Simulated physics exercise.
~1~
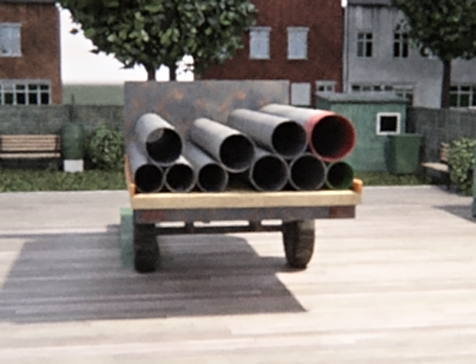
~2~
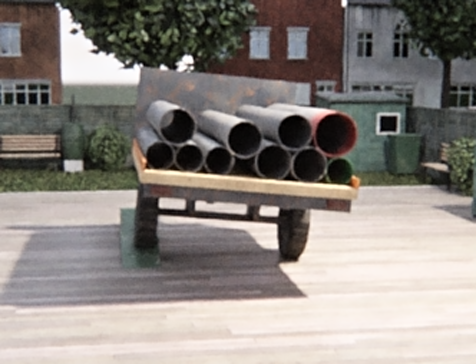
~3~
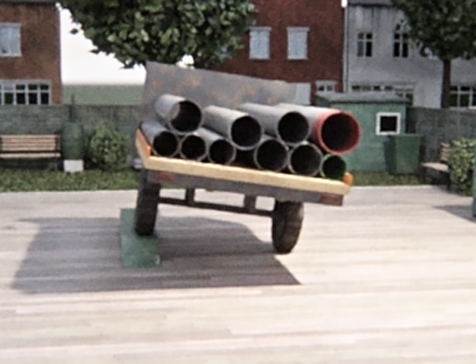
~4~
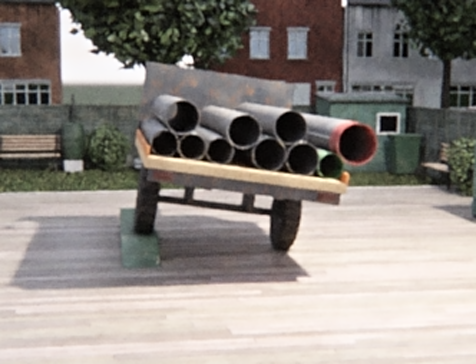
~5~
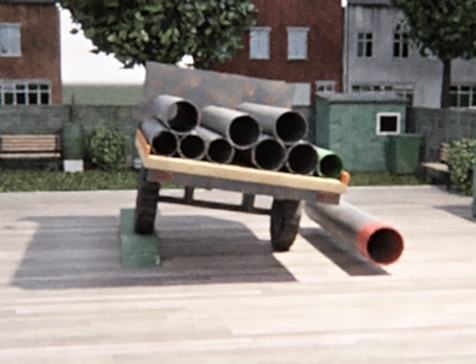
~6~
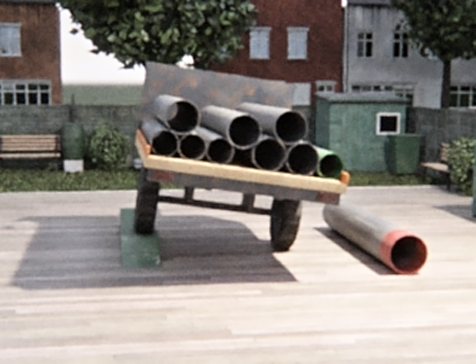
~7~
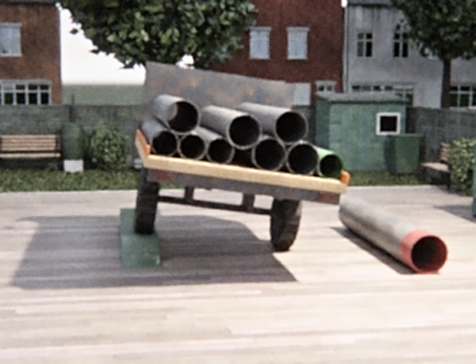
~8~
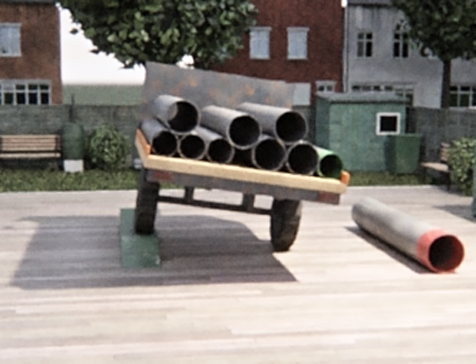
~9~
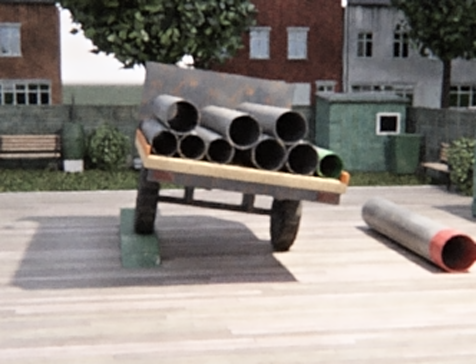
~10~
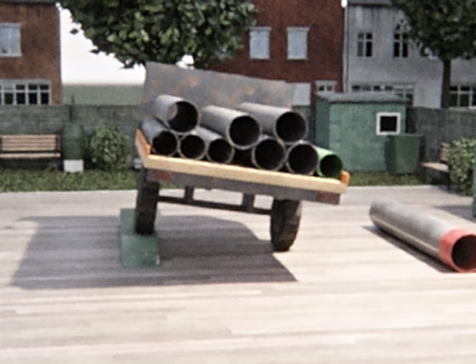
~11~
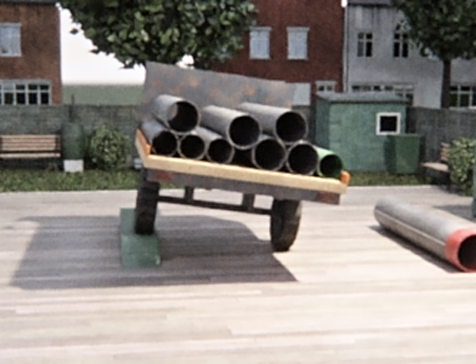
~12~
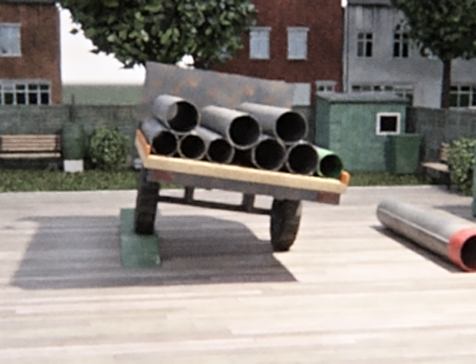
A red-ended pipe slid off the right side of a flatbed loaded with loose pipes after the bed tipped that way, then dropped to the ground and rolled a little further right before stopping, while the green pipe and the others stayed aboard.
